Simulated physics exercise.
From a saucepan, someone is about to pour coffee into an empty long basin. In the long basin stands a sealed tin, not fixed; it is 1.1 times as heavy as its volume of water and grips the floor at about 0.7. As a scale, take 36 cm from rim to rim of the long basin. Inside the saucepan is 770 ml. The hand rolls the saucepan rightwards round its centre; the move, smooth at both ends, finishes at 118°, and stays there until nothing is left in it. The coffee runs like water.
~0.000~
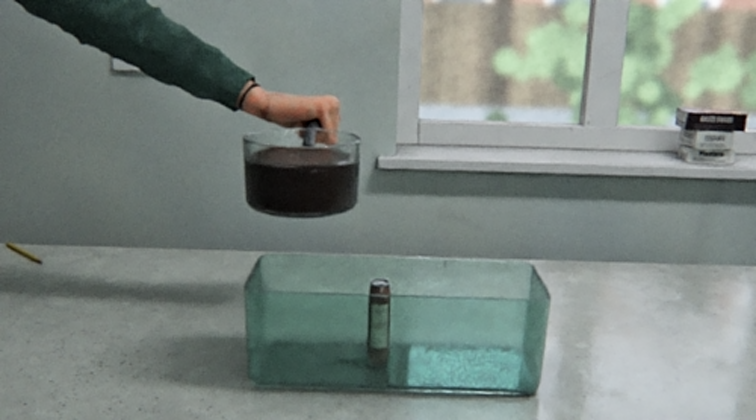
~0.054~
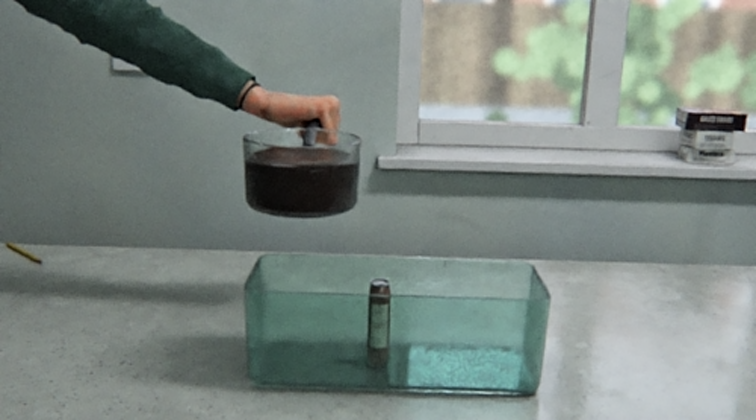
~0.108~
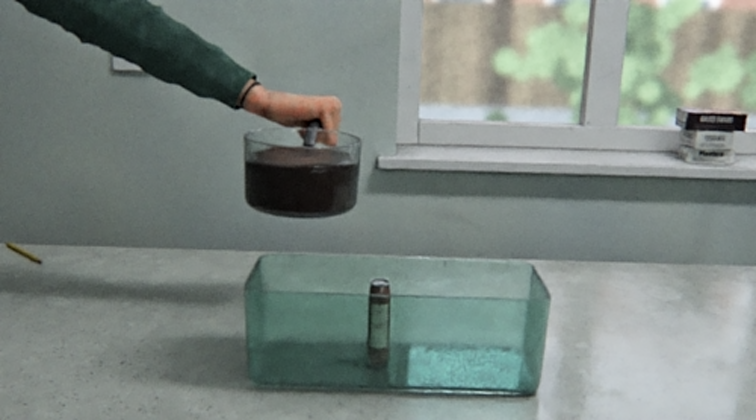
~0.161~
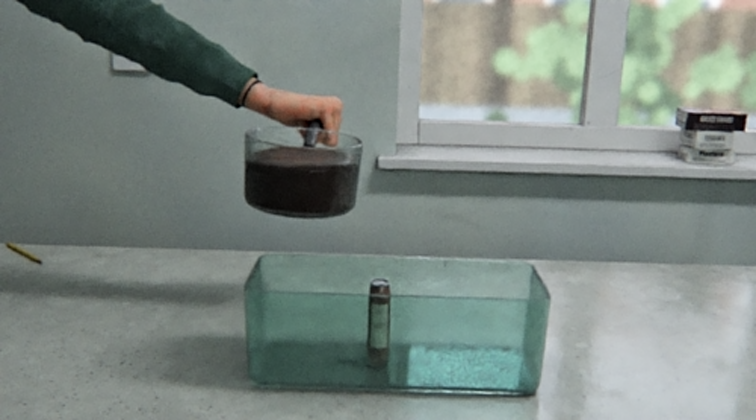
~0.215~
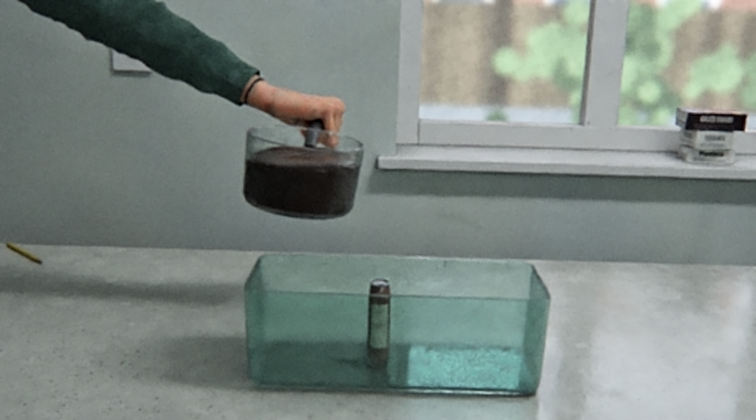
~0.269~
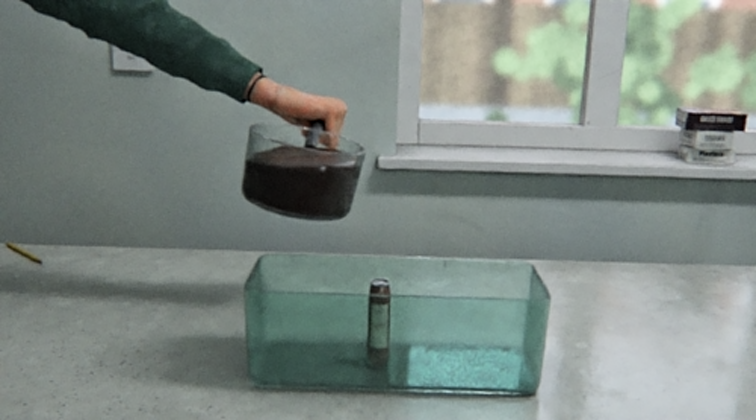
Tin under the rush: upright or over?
Looks like it can take it.
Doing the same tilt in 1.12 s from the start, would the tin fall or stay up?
With that tilt, the tin stays on its base.
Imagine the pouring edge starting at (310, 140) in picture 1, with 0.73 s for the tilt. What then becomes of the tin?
After that, the tin overturns.
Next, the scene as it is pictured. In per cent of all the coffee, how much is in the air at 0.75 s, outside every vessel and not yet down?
It comes to roughly 26 per cent.
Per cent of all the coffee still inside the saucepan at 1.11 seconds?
I reckon near 9 per cent still sits there.
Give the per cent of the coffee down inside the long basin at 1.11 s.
Some 82 percent of the total.
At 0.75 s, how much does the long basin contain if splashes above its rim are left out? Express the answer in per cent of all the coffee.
Roughly 10 percent.
After 0.75 s the tilt is 67° and 64 per cent is still to pour; the tin stands where it began.
After 1.11 s the tilt is 107° and 9 per cent is still to pour; the tin stands where it began.
After 1.48 s the tilt is 118° and 0 per cent is still to pour; the tin stands where it began.
After 1.88 s the tilt is 118° and 0 per cent is still to pour; the tin stands where it began.
In the end the tin stands where it began.
